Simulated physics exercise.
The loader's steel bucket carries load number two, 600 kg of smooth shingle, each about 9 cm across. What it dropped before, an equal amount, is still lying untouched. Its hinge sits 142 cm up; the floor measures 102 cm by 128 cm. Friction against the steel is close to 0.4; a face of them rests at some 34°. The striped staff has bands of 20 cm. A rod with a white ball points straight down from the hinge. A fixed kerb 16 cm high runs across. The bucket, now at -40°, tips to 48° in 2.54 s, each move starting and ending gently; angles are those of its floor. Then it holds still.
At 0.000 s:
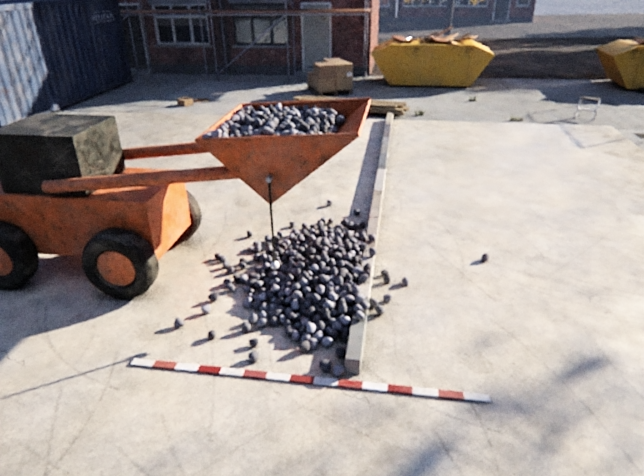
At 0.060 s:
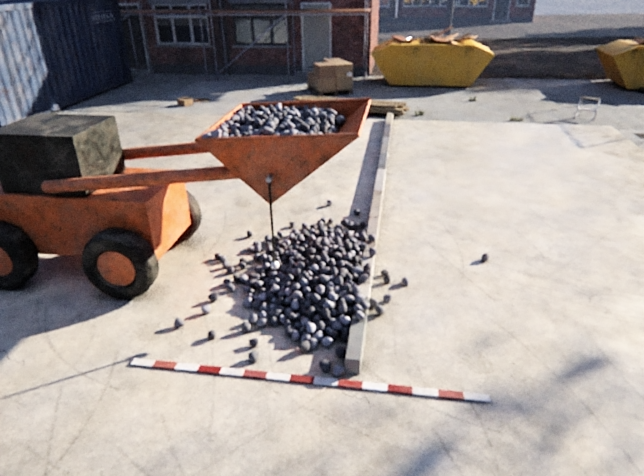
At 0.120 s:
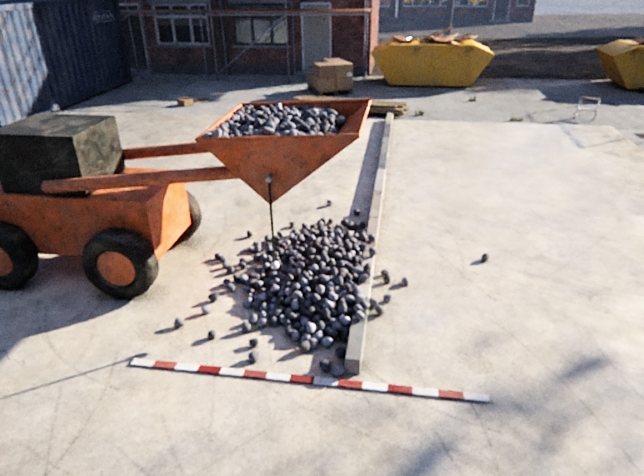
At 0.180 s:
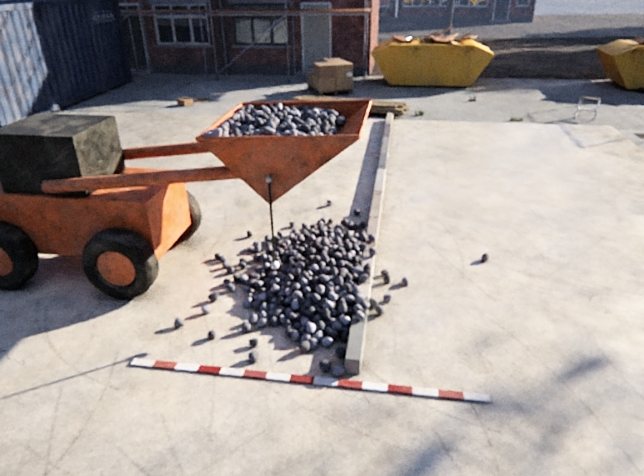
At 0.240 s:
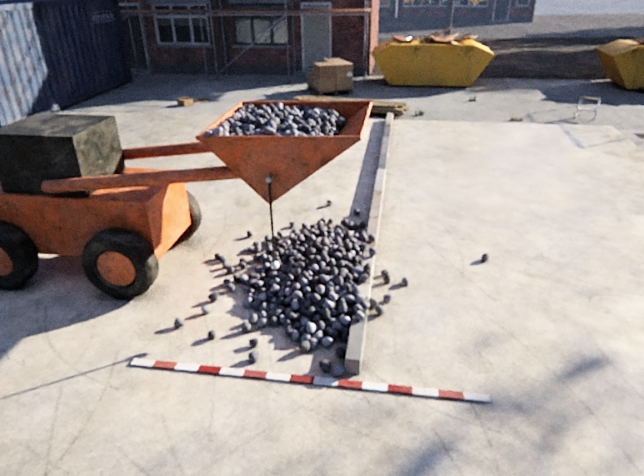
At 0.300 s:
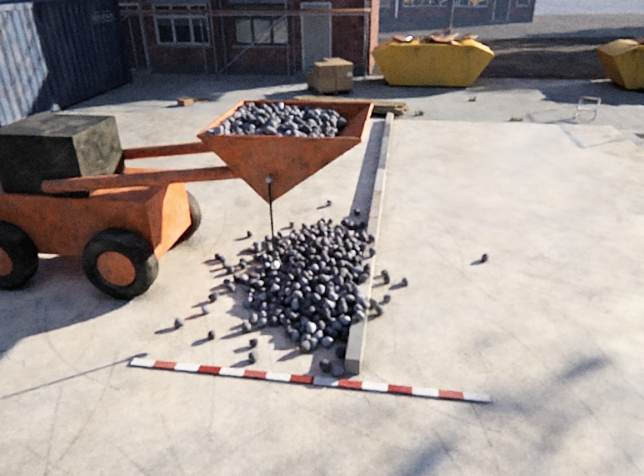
An orange wheeled loader with a dark block on its back stands at the left of a sunlit concrete yard, seen from above, with a blue container, brick building and yellow skips behind. Its raised bucket holds dark grey stones over a loose pile beside a low kerb, near a red-and-white striped staff. The bucket tilts very slightly, its stones barely shifting, while the pile and camera stay still.
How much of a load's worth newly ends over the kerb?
Close to 83 parts in a hundred.
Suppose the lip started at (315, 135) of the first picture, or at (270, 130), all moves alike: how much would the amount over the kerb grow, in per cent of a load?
Near 35 per cent from the first place, 5 from the second.
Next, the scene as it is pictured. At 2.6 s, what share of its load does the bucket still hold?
Roughly 0 per cent is still inside.
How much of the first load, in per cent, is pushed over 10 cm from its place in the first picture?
Roughly 0 per cent of them.
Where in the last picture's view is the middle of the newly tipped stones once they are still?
Near (409, 278).
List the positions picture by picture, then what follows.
In the first frame, the bucket is at -40°, its lip at (359, 135); the top of the load is at (298, 114). The earlier load is highest near (326, 256), 27 cm above ground level, 99 % on this side of the kerb, 1 % over the kerb.
In the second frame, lip at (359, 135), floor tilted -40°, highest stones at (298, 114); the stones move at 0.0 m/s on average.
In the third frame, the bucket is at -39°, its lip at (360, 136); the top of the load is at (291, 114); the stones move at 0.0 m/s on average.
In the fourth frame, the bucket is at -39°, its lip at (360, 137); the top of the load is at (283, 113); the stones move at 0.1 m/s on average.
In the fifth frame, lip at (361, 139), floor tilted -38°, highest stones at (276, 114); the stones move at 0.1 m/s on average.
In the sixth frame, the bucket is at -37°, its lip at (362, 140); the top of the load is at (263, 113); the stones move at 0.1 m/s on average.
After 1.9 s the floor is at 34°; in per cent of one load, 78 in the bucket, 114 on this side of the kerb, 8 over the kerb; the foremost stones are at (405, 272).
After 2.6 s the floor is at 48°; in per cent of one load, 0 in the bucket, 126 on this side of the kerb, 74 over the kerb; the foremost stones are at (515, 289).
After 3.0 s the floor is at 48°; in per cent of one load, 0 in the bucket, 117 on this side of the kerb, 83 over the kerb; the foremost stones are at (558, 287).
After 5.8 s the floor is at 48°; in per cent of one load, 0 in the bucket, 116 on this side of the kerb, 84 over the kerb; the foremost stones are at (588, 289). Net gain over the kerb, 83.
